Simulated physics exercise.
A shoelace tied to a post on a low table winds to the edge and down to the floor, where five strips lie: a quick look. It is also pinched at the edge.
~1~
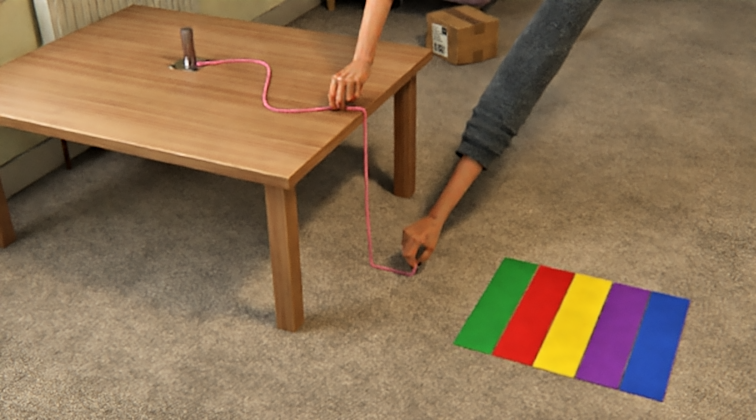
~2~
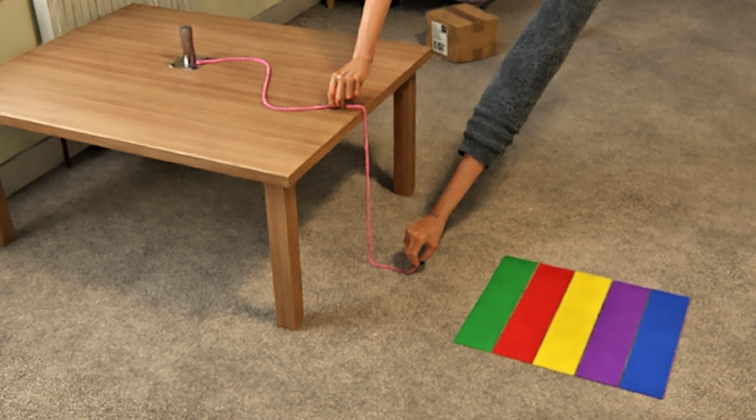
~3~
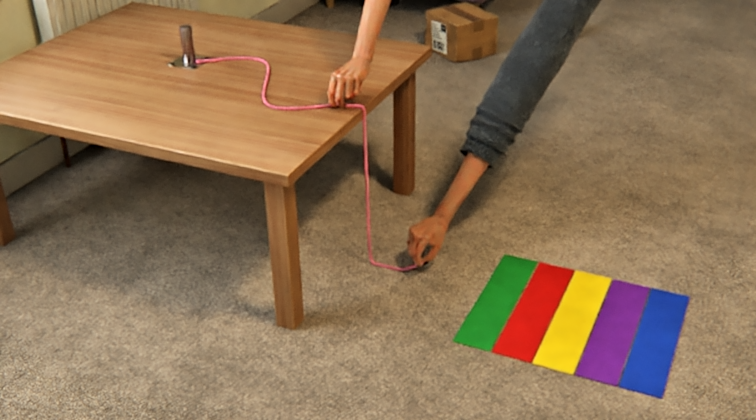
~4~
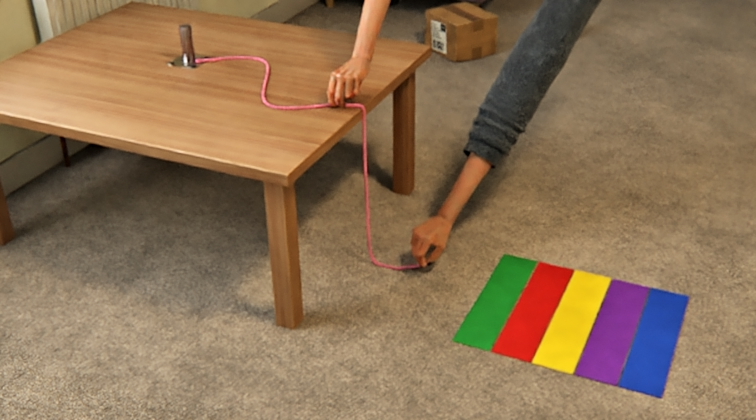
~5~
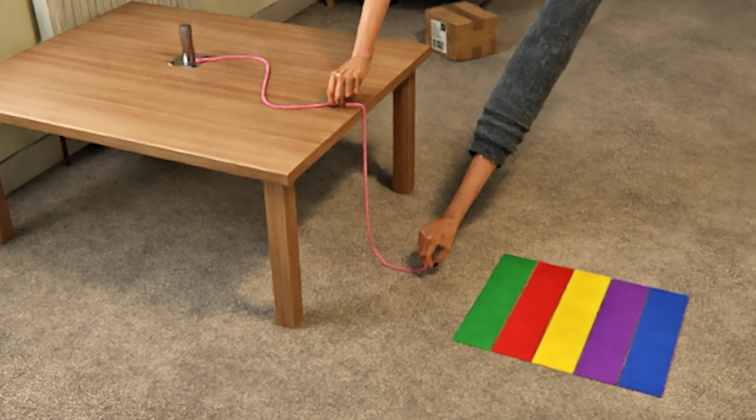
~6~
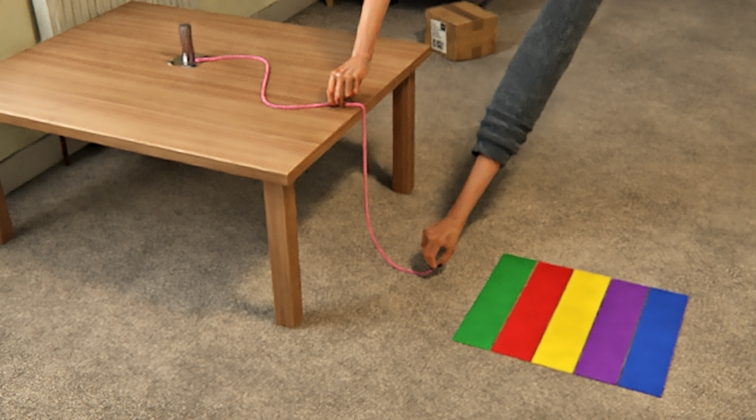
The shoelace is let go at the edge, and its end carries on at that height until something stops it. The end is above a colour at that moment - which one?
The purple one.
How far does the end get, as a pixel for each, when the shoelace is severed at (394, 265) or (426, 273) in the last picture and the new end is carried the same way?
You'd find it around (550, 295) the first time and around (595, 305) the second.
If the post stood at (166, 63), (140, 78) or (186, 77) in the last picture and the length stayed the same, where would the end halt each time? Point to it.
Taking the tries in turn, you get (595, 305), (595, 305) and (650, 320).
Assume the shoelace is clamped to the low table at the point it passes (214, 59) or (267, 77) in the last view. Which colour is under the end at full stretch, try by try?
Purple; yellow.
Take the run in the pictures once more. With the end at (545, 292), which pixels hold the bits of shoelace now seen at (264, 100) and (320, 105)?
Taking them in turn, (336, 95) and then (371, 134).
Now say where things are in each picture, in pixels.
In the first frame, end (416, 264); green (481, 332); red (520, 342); yellow (561, 353); purple (603, 364); blue (647, 376).
In the second frame, end (418, 263); shoelace through (233, 60) (268, 79) (276, 109) (356, 107) (367, 182) (370, 248).
In the third frame, end (422, 263).
In the fourth frame, end (426, 264); shoelace through (233, 58) (267, 77) (275, 107) (356, 106) (366, 180) (370, 247).
In the fifth frame, end (432, 265).
In the sixth frame, end (436, 266); shoelace through (232, 57) (267, 77) (275, 106) (355, 105) (365, 180) (378, 246).
A little later, end near (545, 292); over red.
Next, end near (589, 303); over yellow.
When it is tight, end near (617, 310); over purple. The end stops over the purple strip.
